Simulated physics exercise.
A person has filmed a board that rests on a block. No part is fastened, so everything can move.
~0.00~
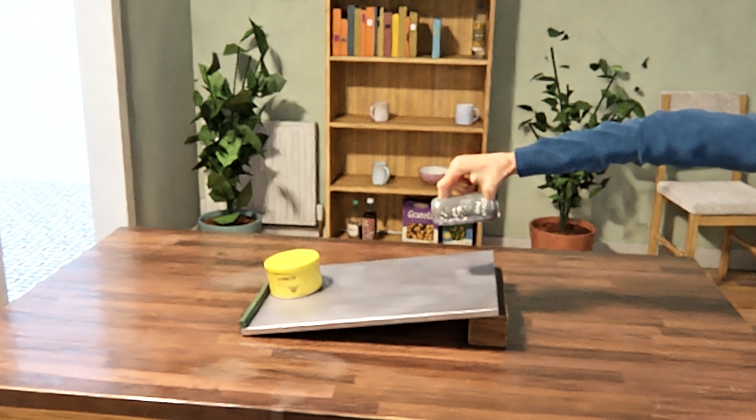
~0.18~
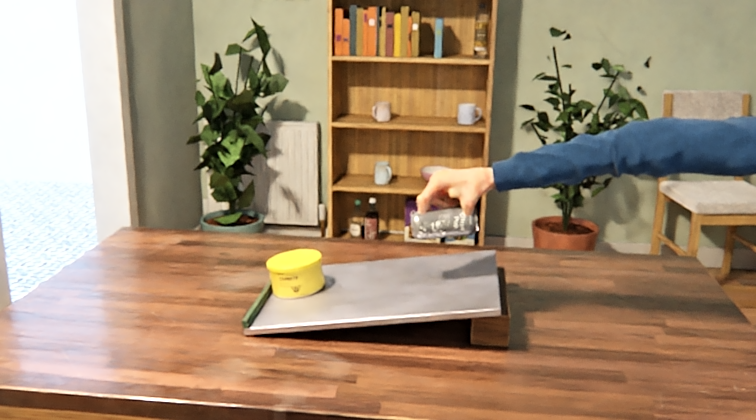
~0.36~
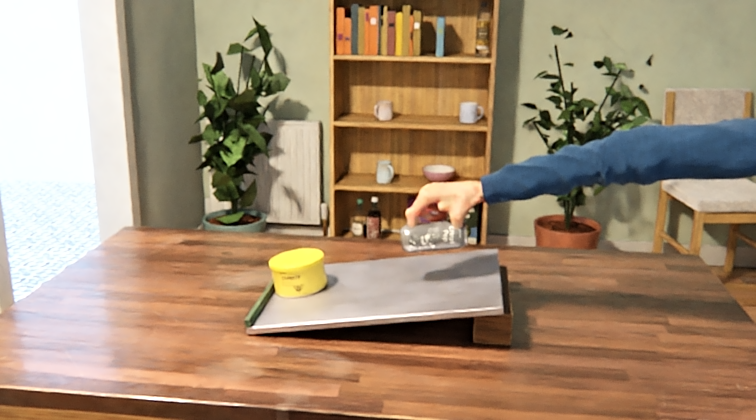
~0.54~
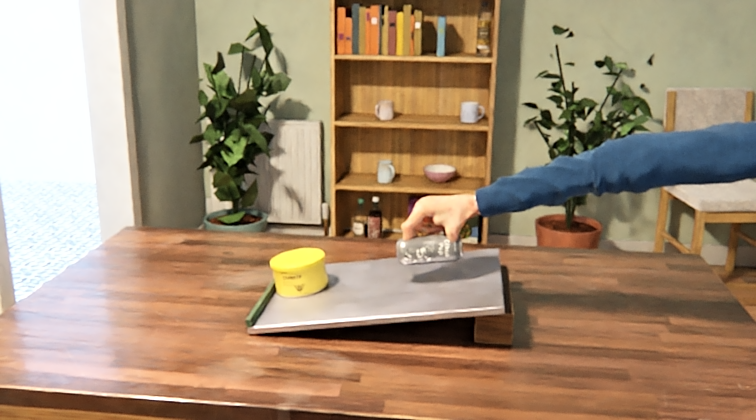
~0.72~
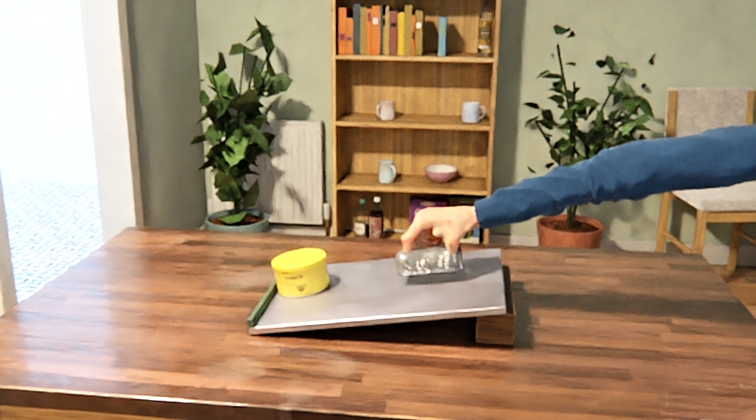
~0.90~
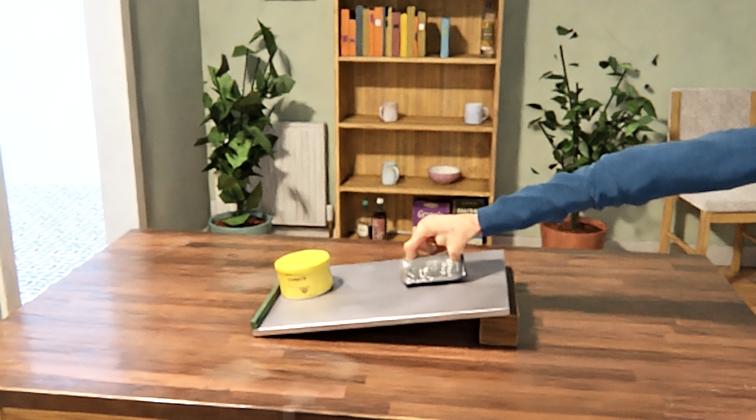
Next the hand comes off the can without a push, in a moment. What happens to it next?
Next, it stays put on the board.
By 1.10 s, all is still.
By 1.40 s, grey can resting near (432, 269).
When it is over (1.9 s), both as before. End places, in pixels of the last picture, grey can near (432, 269). The grey can keeps its place.
